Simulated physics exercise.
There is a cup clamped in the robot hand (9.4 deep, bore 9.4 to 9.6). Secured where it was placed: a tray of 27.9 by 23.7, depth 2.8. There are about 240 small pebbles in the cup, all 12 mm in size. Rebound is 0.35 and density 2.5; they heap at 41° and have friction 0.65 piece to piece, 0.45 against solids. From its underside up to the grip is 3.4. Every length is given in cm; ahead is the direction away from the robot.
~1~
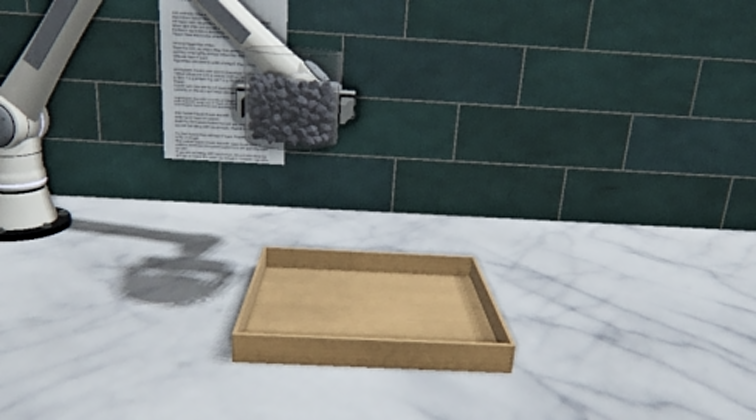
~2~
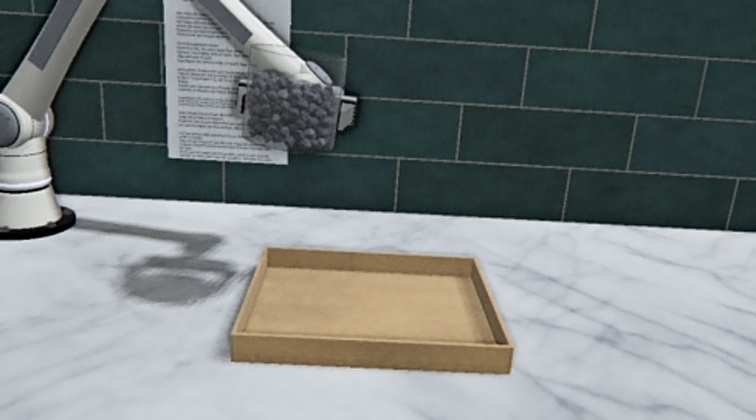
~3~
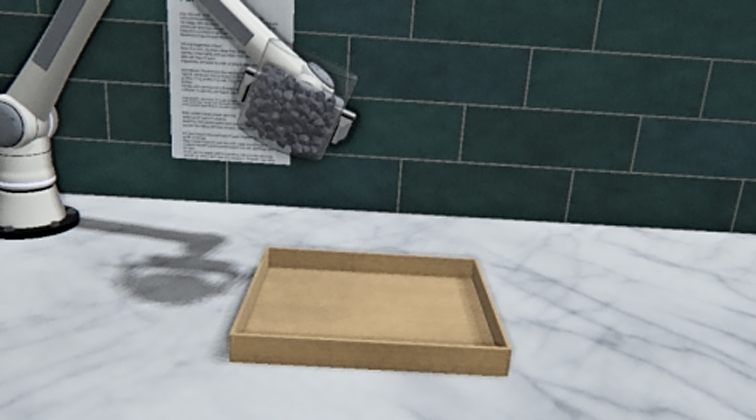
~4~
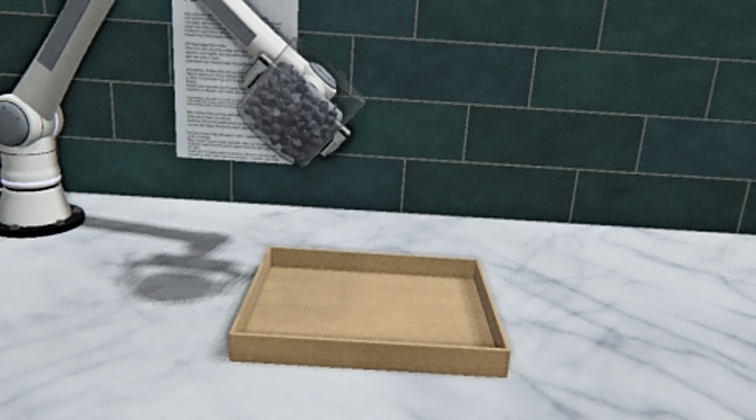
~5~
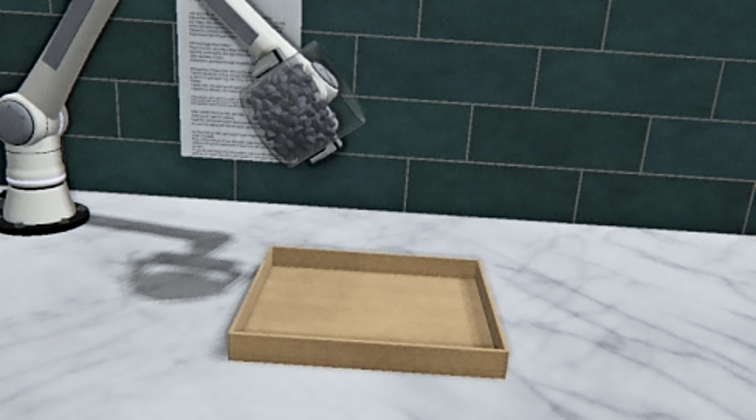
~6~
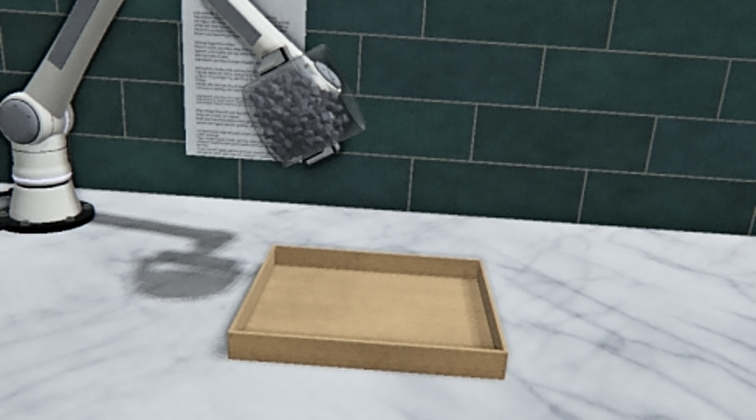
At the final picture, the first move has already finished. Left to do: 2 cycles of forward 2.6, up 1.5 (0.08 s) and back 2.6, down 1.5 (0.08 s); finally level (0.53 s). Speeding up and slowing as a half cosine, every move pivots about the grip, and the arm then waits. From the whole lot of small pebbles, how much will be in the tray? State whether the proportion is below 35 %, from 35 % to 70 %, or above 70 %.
The proportion is below 35 %.
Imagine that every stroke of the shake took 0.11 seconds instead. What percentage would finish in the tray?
In that case some 10 per cent.
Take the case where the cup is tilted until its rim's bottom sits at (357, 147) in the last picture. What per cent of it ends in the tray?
Somewhere around 60 %.
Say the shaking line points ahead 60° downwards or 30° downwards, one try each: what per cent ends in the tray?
Roughly 0 per cent, then 0 per cent.
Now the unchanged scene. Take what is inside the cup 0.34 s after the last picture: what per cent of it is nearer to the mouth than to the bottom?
55 per cent.
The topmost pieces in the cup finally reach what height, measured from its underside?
I'd say near 7.0 cm from the bottom.
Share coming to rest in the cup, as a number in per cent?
70 %.
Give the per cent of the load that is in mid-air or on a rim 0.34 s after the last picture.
14 per cent.
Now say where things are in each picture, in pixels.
In the first picture, cup middle at (292, 98), level; upper third of the load around (290, 93), from x 255 to 330, top at y 80; 242 in the cup.
In the second picture, cup middle at (293, 99), tilted 6° forward; upper third of the load around (289, 94), from x 250 to 330, top at y 75.
In the third picture, cup middle at (296, 101), tilted 21° forward; upper third of the load around (285, 95), from x 250 to 330, top at y 70.
In the fourth picture, cup middle at (300, 104), tilted 39° forward; upper third of the load around (286, 93), from x 250 to 330, top at y 65.
In the fifth picture, cup middle at (302, 106), tilted 54° forward; upper third of the load around (288, 92), from x 250 to 330, top at y 70.
In the sixth picture, cup middle at (304, 108), tilted 60° forward; upper third of the load around (288, 93), from x 255 to 345, top at y 75; 242 in the cup.
Then, 0.34 s later, tilted 60° forward, highest piece 27 above the table; 186 in the cup, 22 in the tray, 34 in flight or on a rim.
Then, 0.68 s later, tilted 14° forward, highest piece 29 above the table; 174 in the cup, 61 in the tray, 7 on the table or floor.
Then, 1.05 s later, level, highest piece 28 above the table; 174 in the cup, 61 in the tray, 7 on the table or floor.
Then, 2.10 s later, level, highest piece 28 above the table; 174 in the cup, 61 in the tray, 7 on the table or floor.
At rest, 174 in the cup, 61 in the tray, 7 on the table or floor. That is 25 % in the tray.
